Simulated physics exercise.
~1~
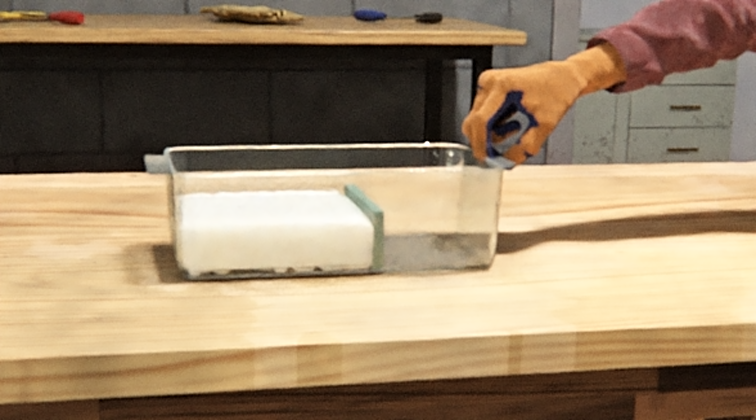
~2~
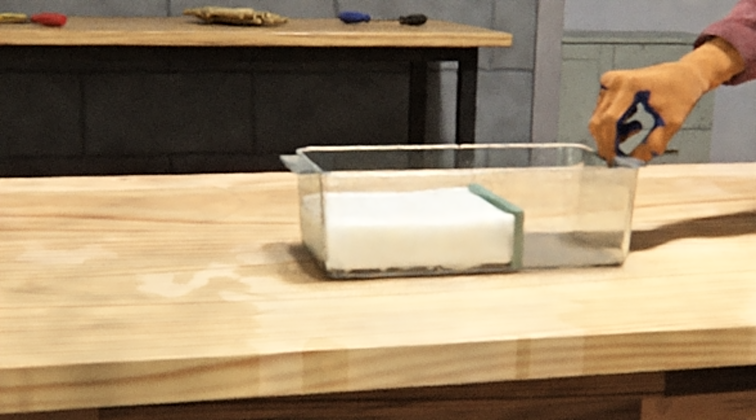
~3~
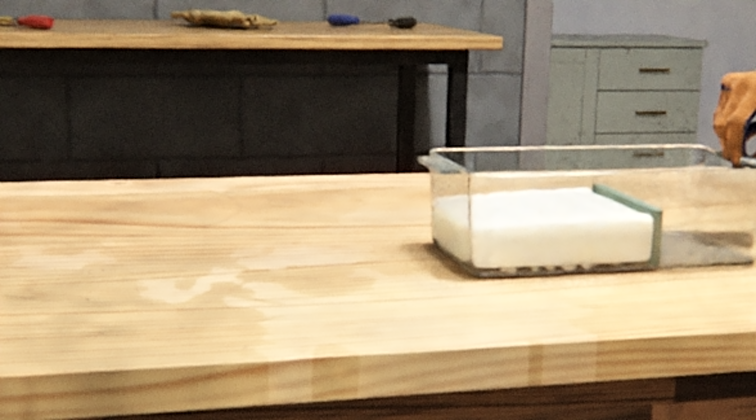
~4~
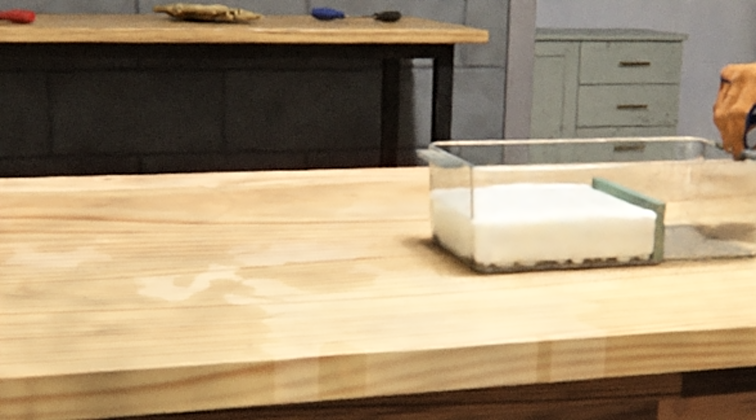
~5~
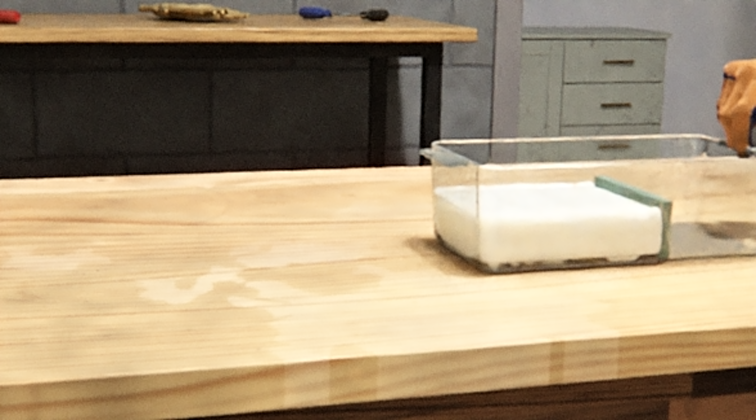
In a workshop, a clear glass food box sits on a pale wooden bench, with tools on a table and a grey drawer cabinet behind it. A green-edged upright divider splits the box, and white milk fills only the left part. A hand in a purple-red sleeve grips the right end and draws the box rightwards across the bench in one pull. The box then comes to rest near the right edge of the view, partly cut off, while the view drifts slightly. At the end the milk is still left of the divider, with none in the right part or on the bench.
